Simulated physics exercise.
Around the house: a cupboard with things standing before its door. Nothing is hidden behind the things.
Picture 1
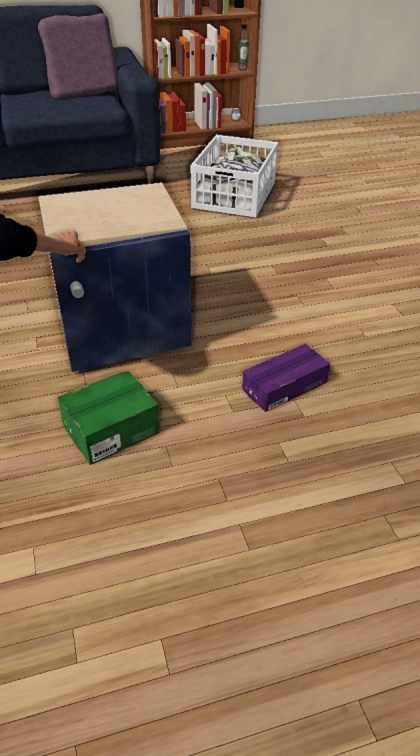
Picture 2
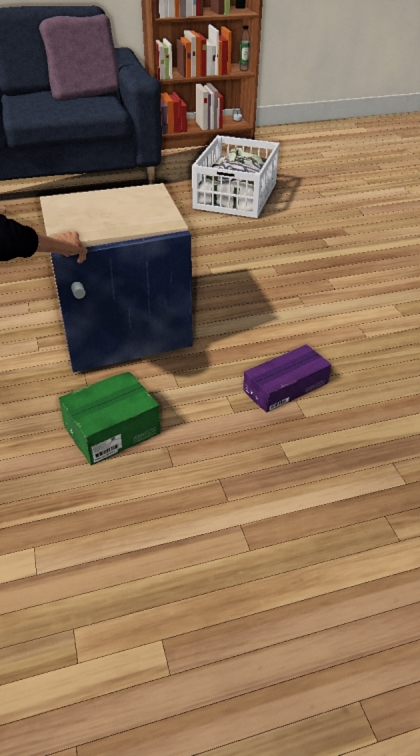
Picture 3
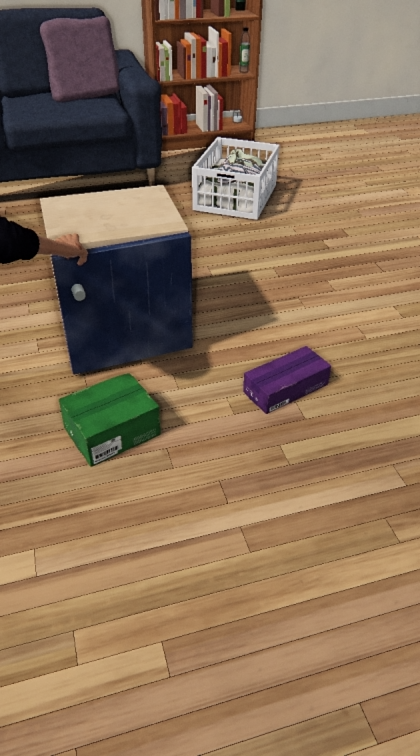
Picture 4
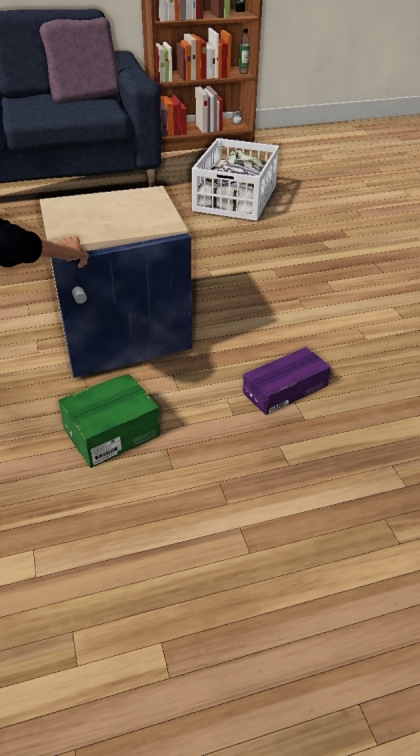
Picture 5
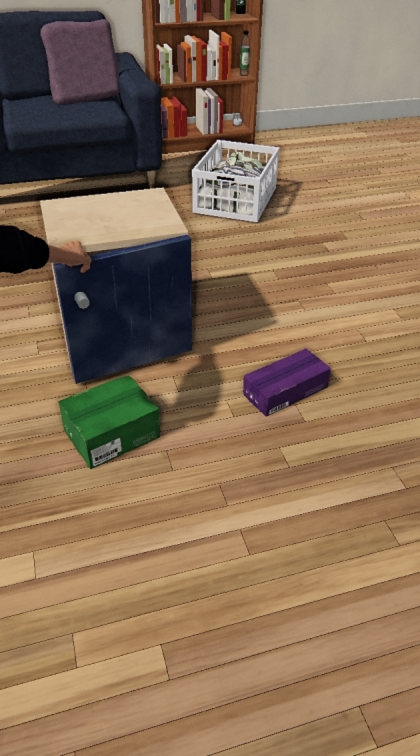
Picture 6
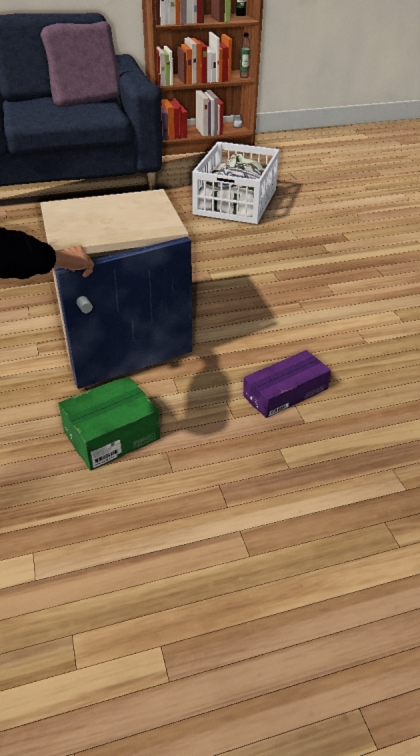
A blue cupboard door slowly opens slightly as a hand holds its top edge.
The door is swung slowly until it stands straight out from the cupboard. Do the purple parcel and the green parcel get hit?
Outcome: The purple parcel escapes contact, the green parcel gets knocked.
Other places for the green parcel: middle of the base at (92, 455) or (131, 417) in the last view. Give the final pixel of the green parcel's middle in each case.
Close to (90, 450) and (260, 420).
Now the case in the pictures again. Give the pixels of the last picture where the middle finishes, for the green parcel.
At about (138, 456).
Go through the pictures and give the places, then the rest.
Door 4° open; purple parcel (286, 377); green parcel (109, 415); door (129, 307), in the first frame.
Door 4° open; green parcel (110, 416); door (130, 308), in the second frame.
Door 5° open; purple parcel (287, 379); door (130, 310), in the third frame.
Door 6° open; green parcel (110, 418); door (131, 312), in the fourth frame.
Door 10° open; purple parcel (287, 381); door (132, 315), in the fifth frame.
Door 13° open; purple parcel (287, 383); green parcel (110, 421); door (134, 318), in the sixth frame.
Then, 0.72 s past the last view, door 39° open; purple parcel at rest near (287, 383); green parcel travelled a little near (120, 433).
Then, 1.02 s past the last view, door 49° open; purple parcel at rest near (287, 383); green parcel travelled a little near (131, 445).
Then, 1.30 s past the last view, door 60° open; purple parcel at rest near (287, 383); green parcel travelled about its own width near (137, 454).
Finally, the purple parcel stays untouched, near (287, 383); the green parcel gets shoved, near (138, 456).
